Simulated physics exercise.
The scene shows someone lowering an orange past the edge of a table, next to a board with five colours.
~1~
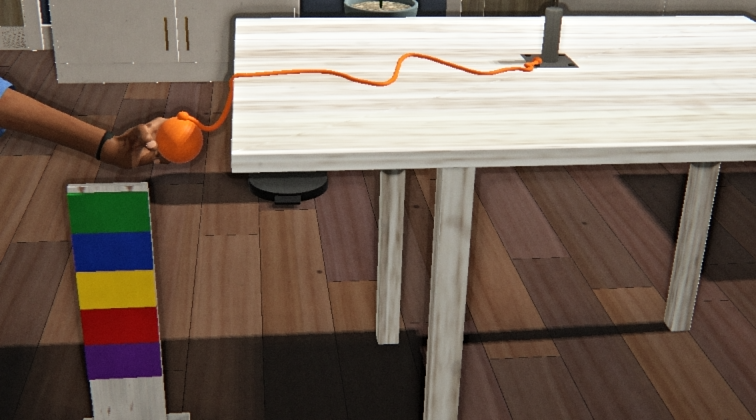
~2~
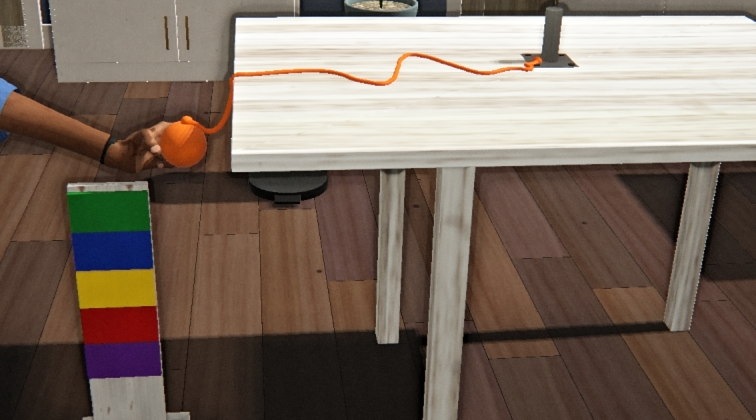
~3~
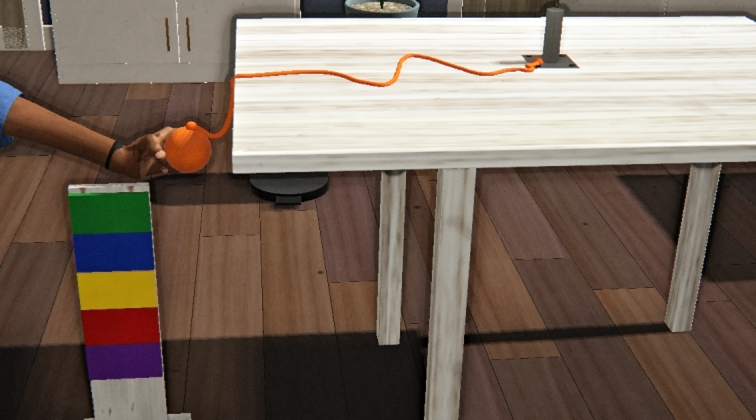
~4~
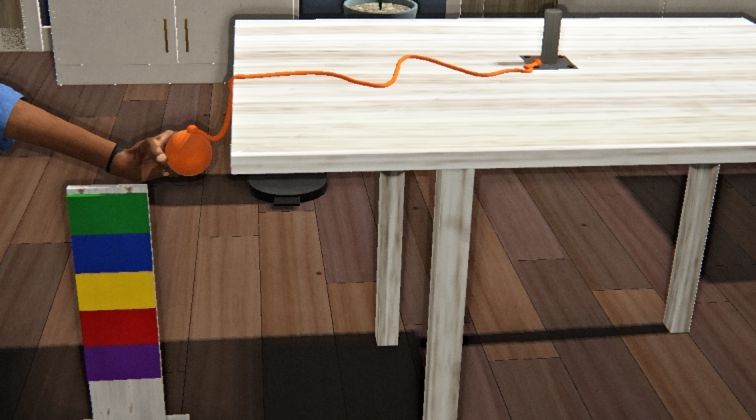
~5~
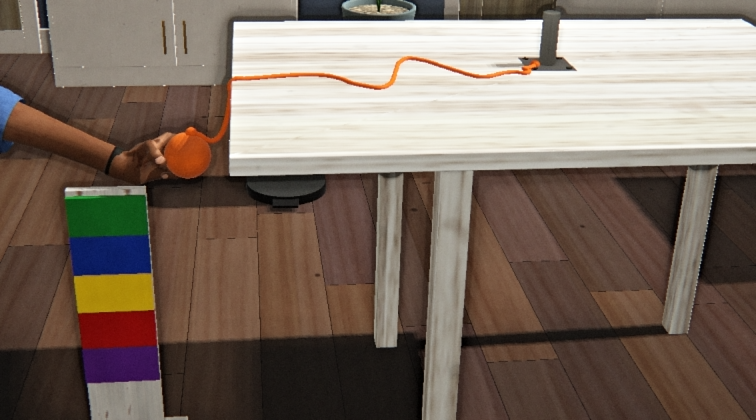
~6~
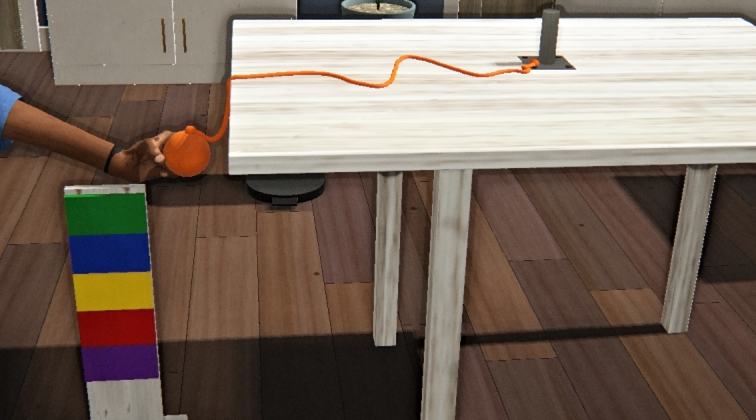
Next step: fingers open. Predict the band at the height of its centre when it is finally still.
The red band, level with its centre.
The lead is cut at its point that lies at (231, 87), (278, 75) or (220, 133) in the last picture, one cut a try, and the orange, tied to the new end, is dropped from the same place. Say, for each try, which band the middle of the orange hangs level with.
In order of the tries: Blue; then green; then yellow.
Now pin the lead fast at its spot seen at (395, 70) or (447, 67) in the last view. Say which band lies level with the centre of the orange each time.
Try one: Blue. Try two: Yellow.
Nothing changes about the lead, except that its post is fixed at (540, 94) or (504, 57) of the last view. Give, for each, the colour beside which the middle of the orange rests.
First try: Purple; second try: Purple.
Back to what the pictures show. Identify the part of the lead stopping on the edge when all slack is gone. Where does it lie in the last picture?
That point sits at about (365, 85).
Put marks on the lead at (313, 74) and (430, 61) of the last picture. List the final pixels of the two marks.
In that view they reach (230, 143) and (380, 69).
A little later, orange near (264, 296); level with red.
Next, orange near (224, 316); level with red.
When it is over, orange near (242, 313); level with red. Its middle rests at the red band.
